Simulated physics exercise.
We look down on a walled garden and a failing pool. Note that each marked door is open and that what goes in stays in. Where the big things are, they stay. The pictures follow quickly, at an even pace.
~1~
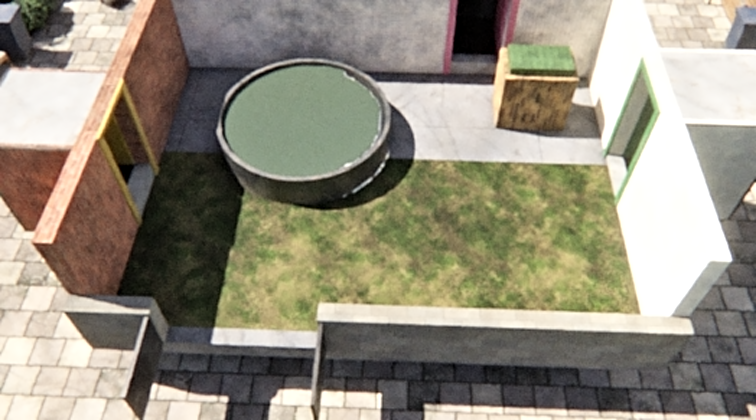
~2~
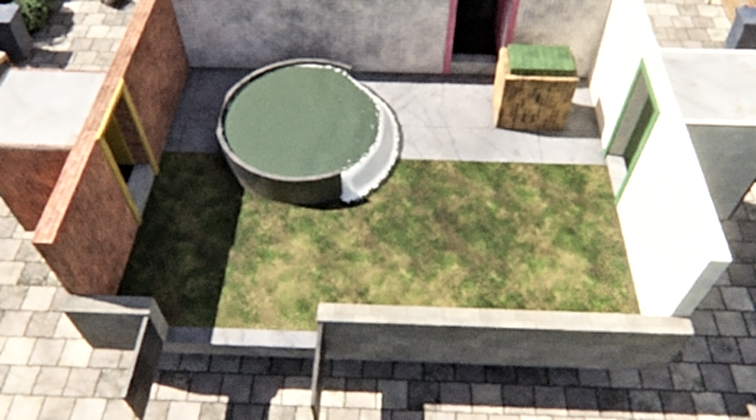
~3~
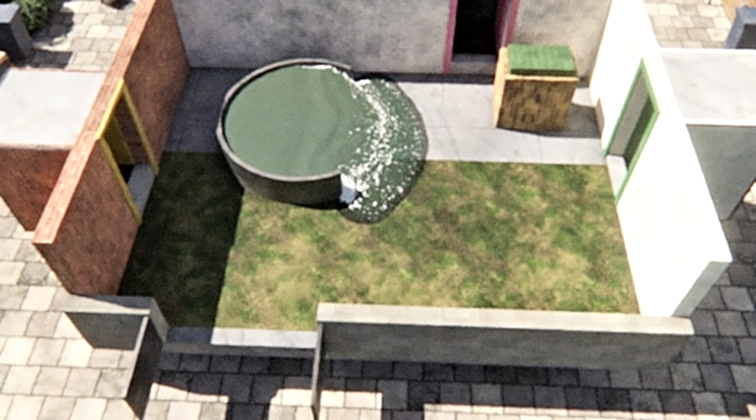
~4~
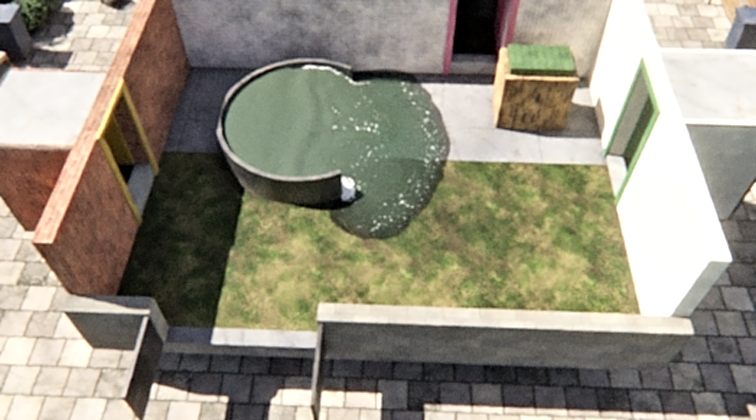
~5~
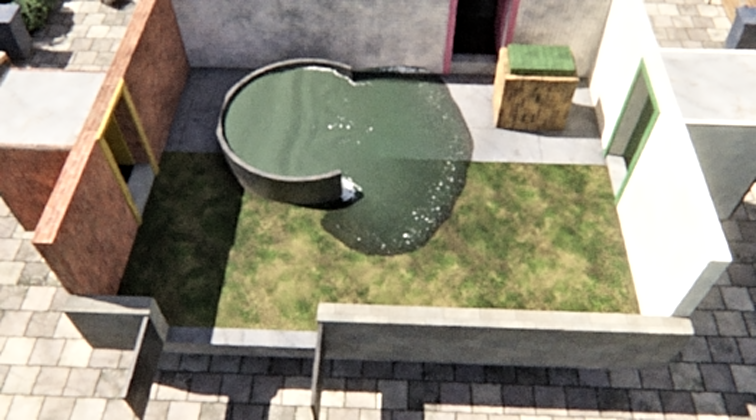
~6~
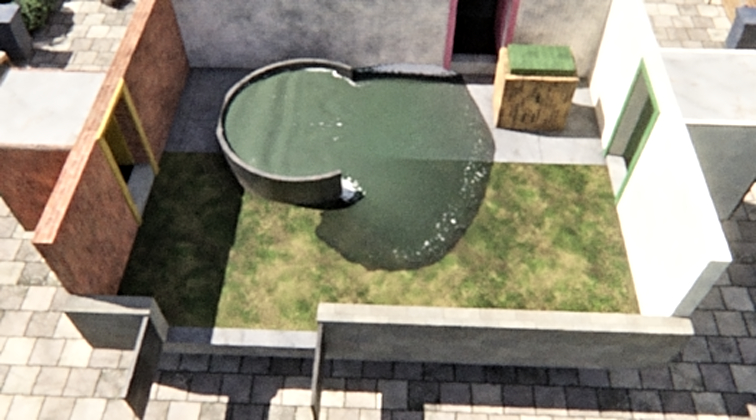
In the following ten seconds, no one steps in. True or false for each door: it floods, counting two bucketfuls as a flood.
Green door - true; pink door - false; yellow door - false.
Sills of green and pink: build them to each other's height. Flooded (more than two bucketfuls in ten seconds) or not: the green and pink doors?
Per door, green stays inside the limit; pink crosses the threshold.
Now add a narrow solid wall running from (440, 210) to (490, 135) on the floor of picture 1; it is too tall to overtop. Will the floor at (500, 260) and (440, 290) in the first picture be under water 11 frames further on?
In turn: Covered, awash.
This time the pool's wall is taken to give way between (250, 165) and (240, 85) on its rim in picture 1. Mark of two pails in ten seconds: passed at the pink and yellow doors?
I'd say the pink door gets less, but the yellow door gets less.
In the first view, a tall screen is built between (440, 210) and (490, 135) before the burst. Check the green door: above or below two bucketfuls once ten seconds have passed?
Going one by one: Green gets less than that.
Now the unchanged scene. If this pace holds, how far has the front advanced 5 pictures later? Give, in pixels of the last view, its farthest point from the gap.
My estimate: Roughly (574, 79).
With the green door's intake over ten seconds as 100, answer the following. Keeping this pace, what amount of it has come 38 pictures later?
It comes to around 95 percent of the ten-second total.
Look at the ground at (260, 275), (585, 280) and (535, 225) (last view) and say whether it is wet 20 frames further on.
As listed: Dry, wet, awash.
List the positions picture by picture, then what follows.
The first frame shows still water in the pool at (304, 118).
In the second frame, water pours out at (386, 135) and has run to a hidden place.
In the third frame, water pours out at (386, 136) and has run to (359, 218).
In the fourth frame, the front is at (378, 235), out from the gap at (386, 137).
In the fifth frame, the front is at (401, 249), out from the gap at (386, 137).
In the sixth frame, the front is at (372, 265), out from the gap at (386, 138).
A moment on, water covers 40 % of the floor; the green door not reached, the pink door wet at the sill, nothing in, the yellow door not reached.
Next, water covers 55 % of the floor; the green door wet at the sill, nothing in, the pink door wet at the sill, nothing in, the yellow door not reached.
Then, water covers 65 % of the floor; the green door over two buckets in, the pink door wet at the sill, nothing in, the yellow door not reached.
Later, water covers 70 % of the floor; the green door far over two buckets in, the pink door wet at the sill, nothing in, the yellow door not reached.
In the end, water covers 100 % of the floor; the green door far over two buckets in, the pink door wet at the sill, nothing in, the yellow door wet at the sill, nothing in.
